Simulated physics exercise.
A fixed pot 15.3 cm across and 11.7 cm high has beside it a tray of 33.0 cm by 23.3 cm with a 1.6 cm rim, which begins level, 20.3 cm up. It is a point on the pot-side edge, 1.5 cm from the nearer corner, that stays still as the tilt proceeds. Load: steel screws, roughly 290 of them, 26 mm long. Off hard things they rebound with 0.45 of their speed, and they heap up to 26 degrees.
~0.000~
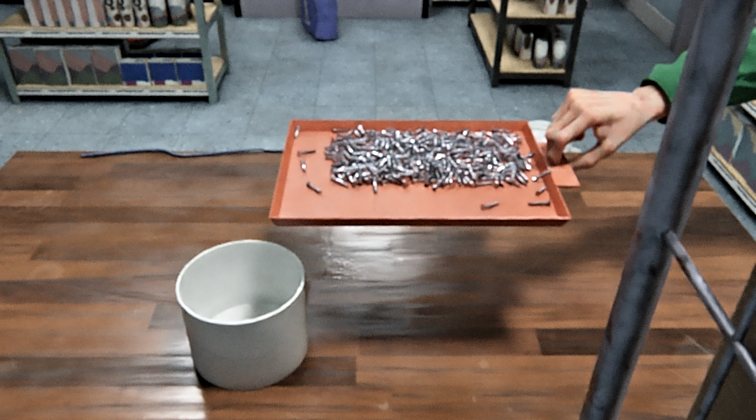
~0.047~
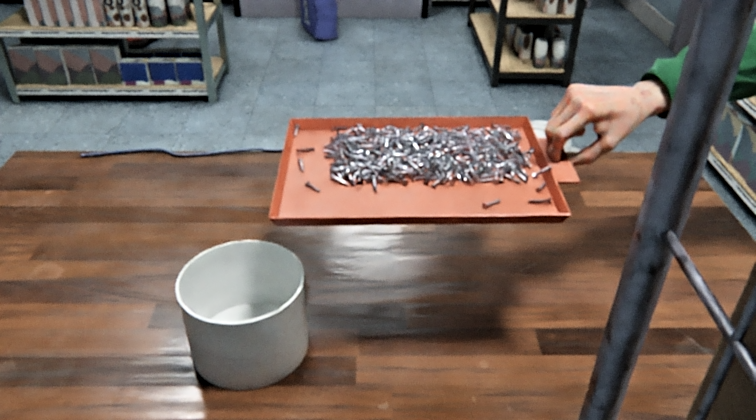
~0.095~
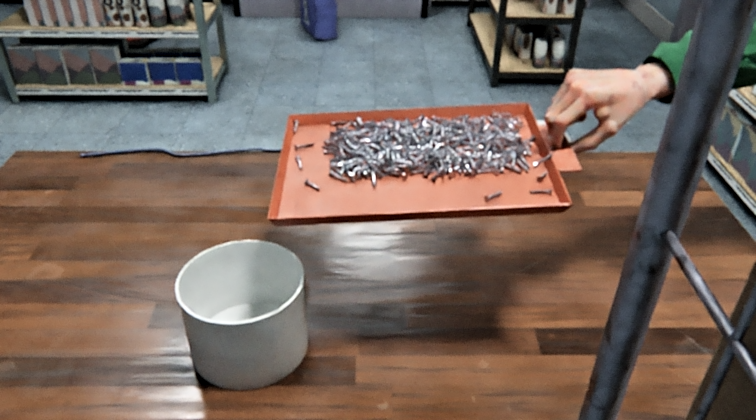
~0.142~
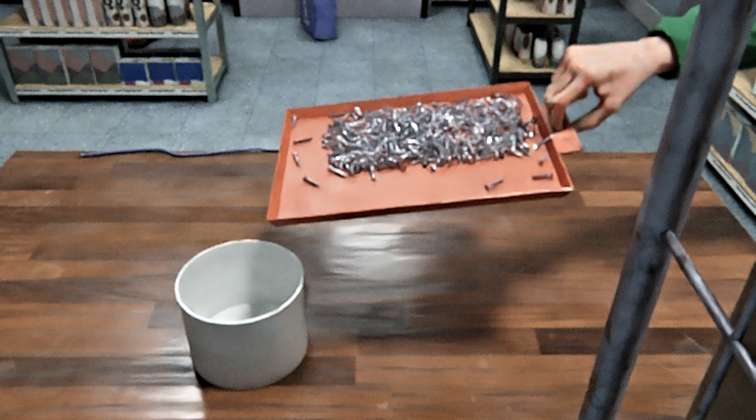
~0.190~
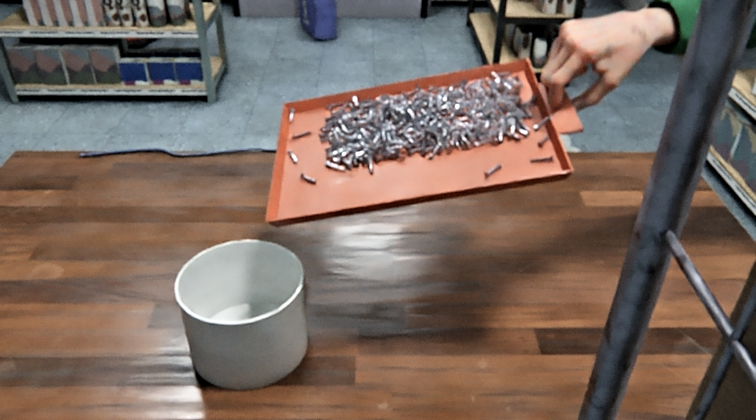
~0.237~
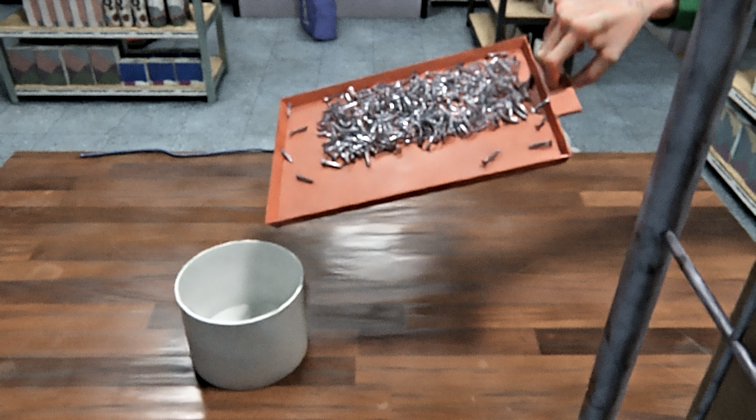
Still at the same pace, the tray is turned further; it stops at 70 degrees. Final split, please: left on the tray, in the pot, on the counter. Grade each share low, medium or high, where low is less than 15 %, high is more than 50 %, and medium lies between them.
Shares - tray: Low, pot: High, counter: Medium.
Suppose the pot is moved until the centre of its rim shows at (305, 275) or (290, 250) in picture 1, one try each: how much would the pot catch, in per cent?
I'd say close to 5 percent for the first spot and 0 percent for the second.
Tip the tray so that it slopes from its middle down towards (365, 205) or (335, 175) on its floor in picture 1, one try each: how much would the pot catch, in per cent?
Approximately 45 percent, then 15 percent.
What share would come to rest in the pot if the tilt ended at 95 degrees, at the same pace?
Share in the pot: Around 75 %.
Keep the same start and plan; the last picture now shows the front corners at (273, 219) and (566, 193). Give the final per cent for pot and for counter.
That works out as pot 35 and counter 65.
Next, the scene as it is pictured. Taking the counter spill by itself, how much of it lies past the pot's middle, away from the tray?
Roughly 90 percent of the spill.
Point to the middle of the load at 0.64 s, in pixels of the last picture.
I'd put it close to (279, 163).
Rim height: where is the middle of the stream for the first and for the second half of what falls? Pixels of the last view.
At about (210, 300), then at (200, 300).
Then, at 0.48 s, tilt 45 degrees; the tray holds 100 %, the pot 0 %.
After 0.64 s, tilt 62 degrees; the tray holds 90 %, the pot 0 %.
After 0.92 s, tilt 70 degrees; the tray holds 0 %, the pot 70 %.
At rest (2.2 s), tray 0 %, pot 75 %, counter 25 %.
